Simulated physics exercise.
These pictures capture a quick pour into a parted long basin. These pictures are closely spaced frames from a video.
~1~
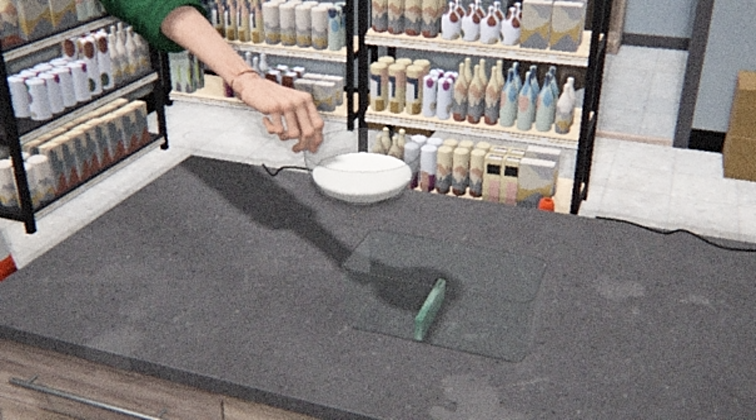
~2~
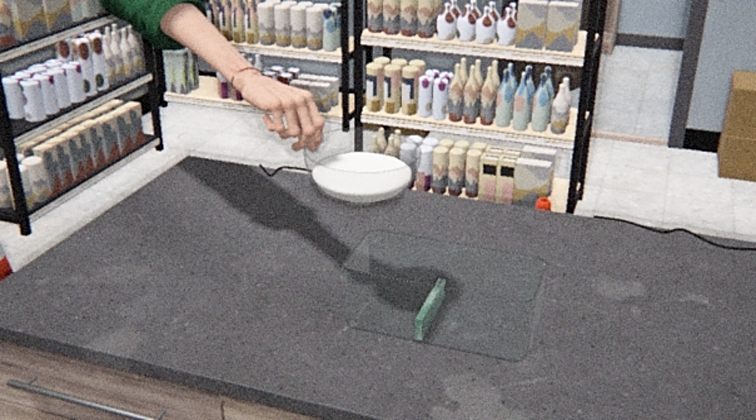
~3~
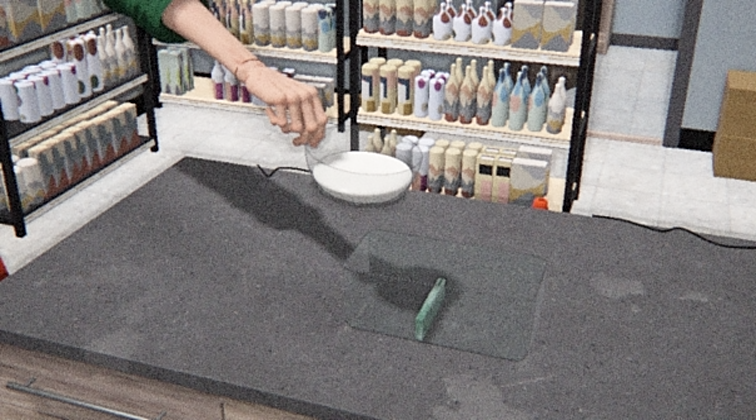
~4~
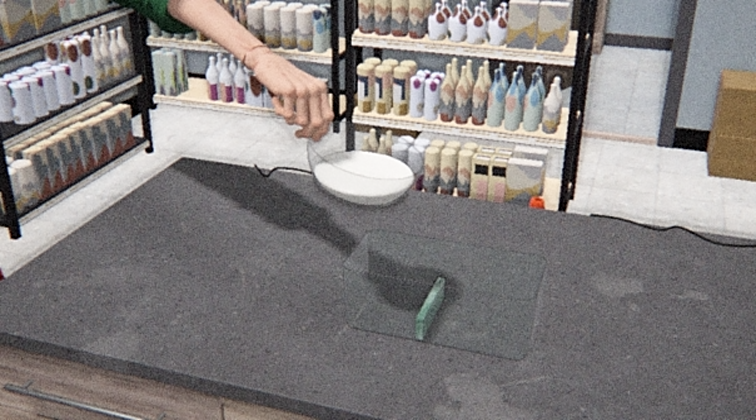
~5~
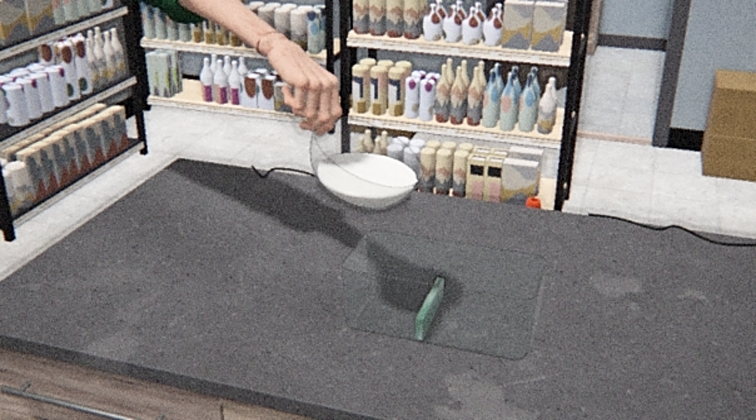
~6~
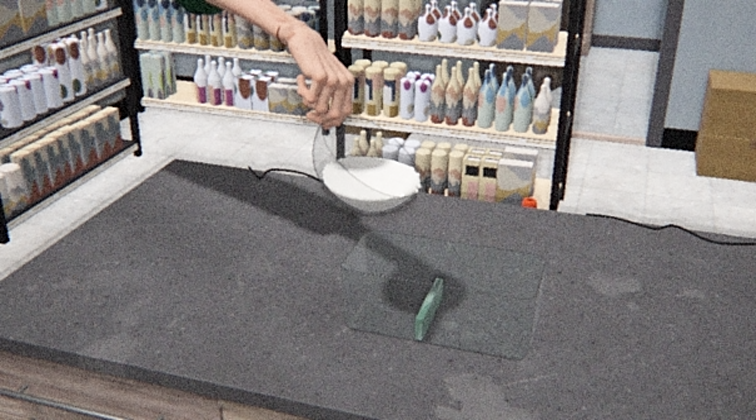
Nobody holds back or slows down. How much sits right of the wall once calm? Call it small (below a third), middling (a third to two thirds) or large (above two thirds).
Middling.
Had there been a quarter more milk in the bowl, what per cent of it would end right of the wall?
Near 60 in a hundred.
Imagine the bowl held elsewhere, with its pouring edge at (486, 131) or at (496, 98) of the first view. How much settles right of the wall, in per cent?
Around 85 percent first, around 70 percent second.
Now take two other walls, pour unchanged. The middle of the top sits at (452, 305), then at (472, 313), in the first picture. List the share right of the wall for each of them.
About 15 and 15 per cent.
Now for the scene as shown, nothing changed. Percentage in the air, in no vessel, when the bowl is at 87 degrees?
I'd reckon some 30 per cent.
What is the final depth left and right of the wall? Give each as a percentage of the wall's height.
Levels: Left around 40 per cent, right around 30 per cent.
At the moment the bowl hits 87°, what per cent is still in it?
Still holding around 20 %, give or take.
A moment on, the bowl is tipped on its side and 19 per cent is still to pour, 10 is left of the wall and 42 right of it.
Next, the bowl is tipped right over and 1 per cent is still to pour, 41 is left of the wall and 53 right of it.
Then the bowl is tipped right over and 0 per cent is still to pour, 45 is left of the wall and 54 right of it.
Later the bowl is tipped right over and 0 per cent is still to pour, 45 is left of the wall and 54 right of it.
Finally, 45 per cent lies left of the wall, 54 right of it and 1 outside.
